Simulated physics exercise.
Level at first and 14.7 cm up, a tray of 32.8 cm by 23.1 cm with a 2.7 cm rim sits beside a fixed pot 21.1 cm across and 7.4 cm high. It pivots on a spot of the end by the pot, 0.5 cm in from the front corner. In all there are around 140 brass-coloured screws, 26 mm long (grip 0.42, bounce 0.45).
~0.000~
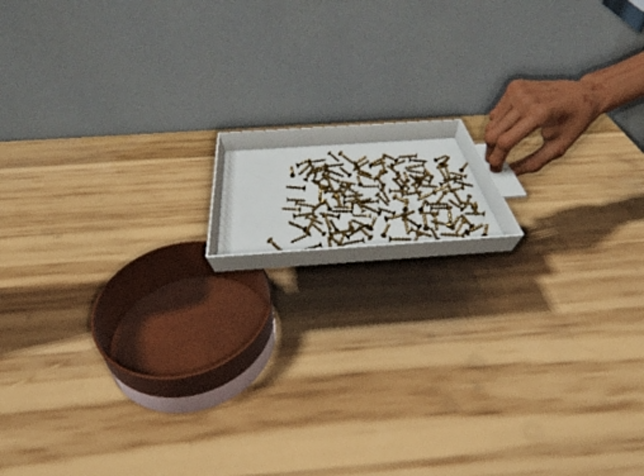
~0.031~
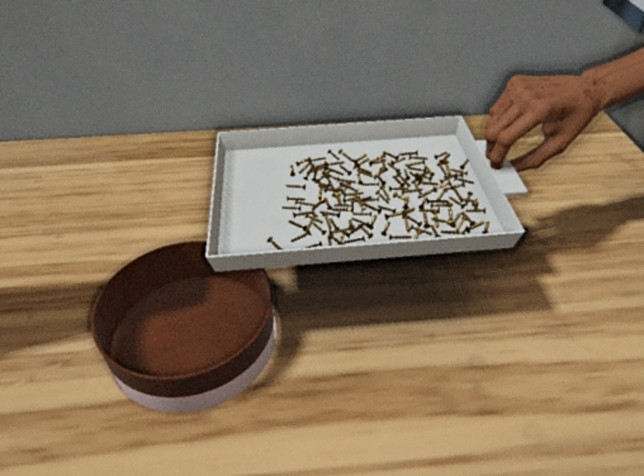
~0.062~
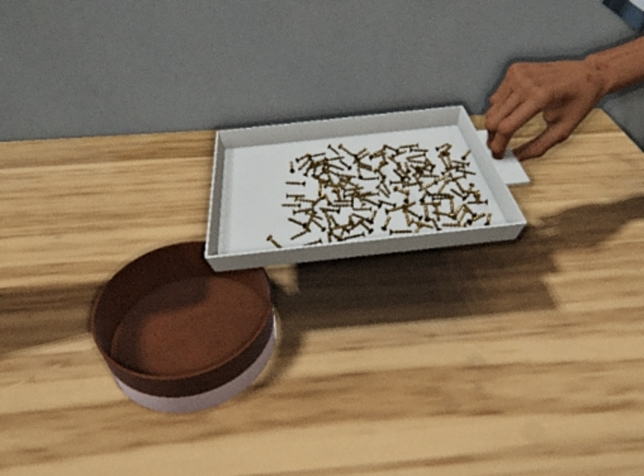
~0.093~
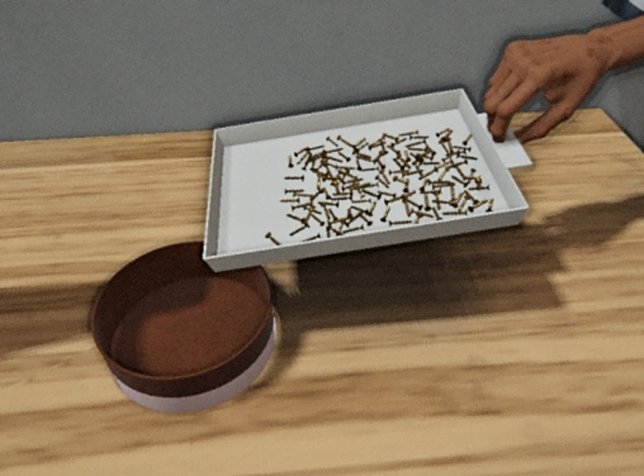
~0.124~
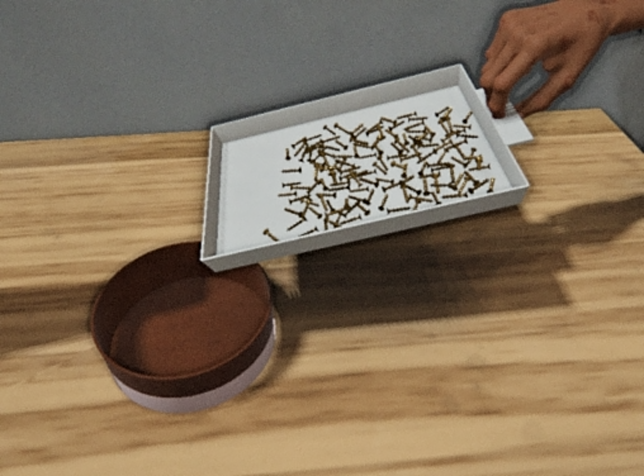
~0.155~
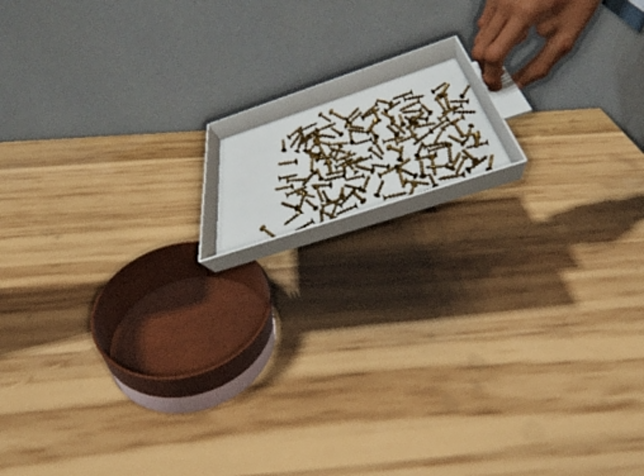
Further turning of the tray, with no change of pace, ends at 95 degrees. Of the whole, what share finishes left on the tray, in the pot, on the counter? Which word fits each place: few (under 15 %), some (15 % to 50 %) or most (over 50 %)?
Left on the tray gets few; pot gets most; counter gets some.
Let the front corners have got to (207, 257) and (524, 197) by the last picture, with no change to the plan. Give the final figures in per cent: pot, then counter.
Pot 80 % / counter 15 %.
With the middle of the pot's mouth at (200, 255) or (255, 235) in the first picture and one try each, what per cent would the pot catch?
That gives roughly 25 per cent and then 0 per cent.
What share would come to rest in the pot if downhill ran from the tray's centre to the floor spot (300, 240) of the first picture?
Estimate: Near 45 per cent.
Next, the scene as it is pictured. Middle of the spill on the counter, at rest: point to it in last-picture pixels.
It comes to rest with its centre close to (6, 380).
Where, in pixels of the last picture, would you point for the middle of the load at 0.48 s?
(188, 173), roughly.
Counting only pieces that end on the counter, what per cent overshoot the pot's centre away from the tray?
100 per cent.
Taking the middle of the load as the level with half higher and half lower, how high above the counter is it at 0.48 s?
Some 24 cm above the counter.
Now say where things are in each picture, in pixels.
Tray tilt 0 degrees, front corners at (212, 253) and (517, 232); middle of the pieces at (386, 196); pot at (184, 301), in the first picture.
Tray tilt 1 degrees, front corners at (212, 253) and (518, 229); middle of the pieces at (386, 194), in the second picture.
Tray tilt 3 degrees, front corners at (211, 254) and (520, 220), lowest corner left front; middle of the pieces at (386, 188), in the third picture.
Tray tilt 7 degrees, front corners at (209, 254) and (521, 205), lowest corner left front; middle of the pieces at (386, 179), in the fourth picture.
Tray tilt 13 degrees, front corners at (206, 255) and (522, 183), lowest corner left front; middle of the pieces at (381, 170), in the fifth picture.
Tray tilt 19 degrees, front corners at (204, 257) and (519, 159), lowest corner left front; middle of the pieces at (377, 155); pot at (183, 301). The tray's pace is about 200 degrees a second, in the sixth picture.
After 0.35 s, tilt 58 degrees; the tray holds 100 %, the pot 0 %.
After 0.48 s, tilt 84 degrees; the tray holds 100 %, the pot 0 %.
Then, at 0.74 s, tilt 95 degrees; the tray holds 0 %, the pot 60 %.
At rest (2.0 s), tray 0 %, pot 65 %, counter 35 %.
